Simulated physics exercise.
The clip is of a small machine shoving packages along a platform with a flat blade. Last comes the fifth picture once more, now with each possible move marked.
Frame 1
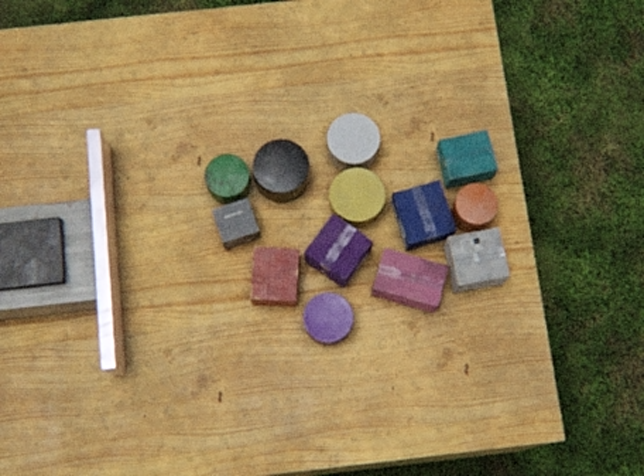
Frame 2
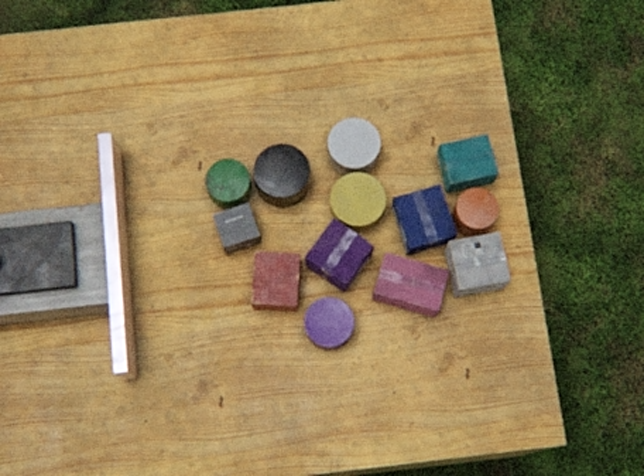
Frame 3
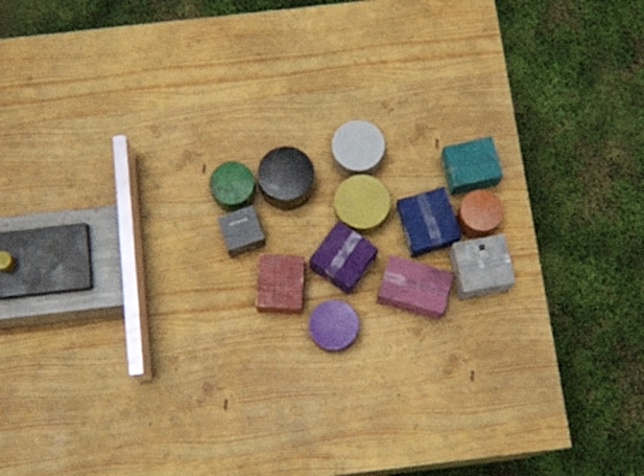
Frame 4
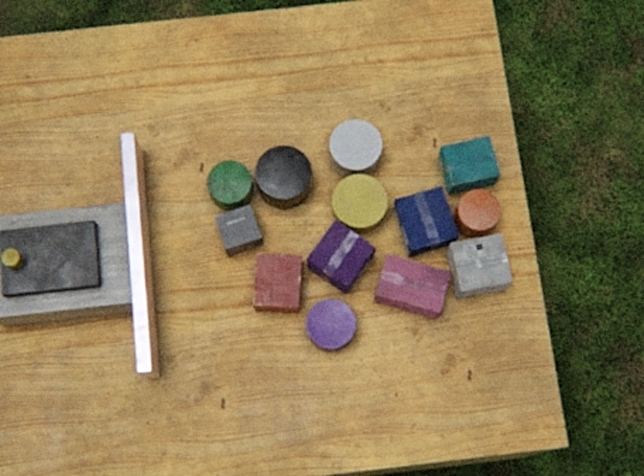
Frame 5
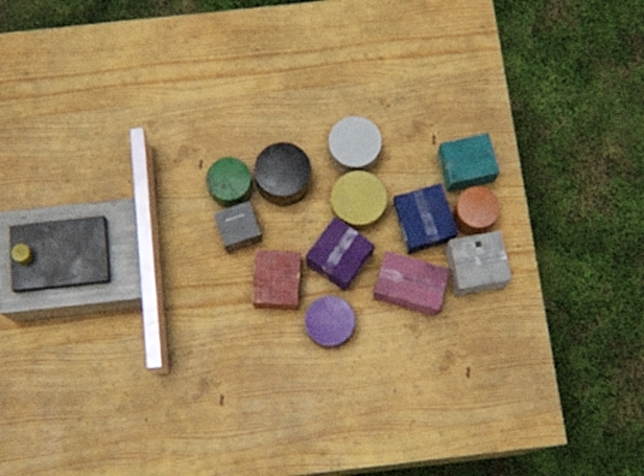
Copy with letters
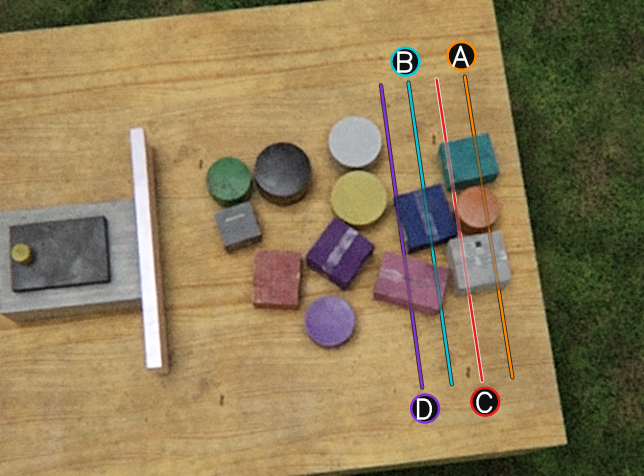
At first, a small machine with a flat white-edged blade sits at the left of a wooden platform, facing a cluster of colourful boxes and round containers. The machine then creeps a short way right, narrowing the gap, while the packages stay in place, untouched by the blade.
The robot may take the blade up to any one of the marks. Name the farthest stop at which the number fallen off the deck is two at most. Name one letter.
No third one falls up to D.
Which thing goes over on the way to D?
The orange canister goes over.
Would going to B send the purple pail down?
By then, no.
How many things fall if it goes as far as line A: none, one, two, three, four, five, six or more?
In all, six or more.
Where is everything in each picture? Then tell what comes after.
Pink box (409, 281); orange canister (475, 209); turquoise box (467, 160), in the first frame.
Robot (34, 258); grey box (237, 229), in the second frame.
Robot (49, 260); blue parcel (428, 222), in the third frame.
Robot (58, 257); purple parcel (341, 257), in the fourth frame.
Robot (67, 253); purple pail (330, 323); white pail (354, 147); yellow pail (358, 202), in the fifth frame.
On the marked copy, A at (488, 221); B at (429, 228); C at (459, 225); D at (401, 231).
With D. Early on, robot (160, 243); white pail (359, 146); black canister (312, 171).
Further on, robot (254, 233); orange canister (499, 206); white parcel (490, 262).
At the end, robot (322, 225); orange canister over the edge; blue parcel (518, 208); one fallen.
As for the rest, A drops seven; B drops three; C drops four.
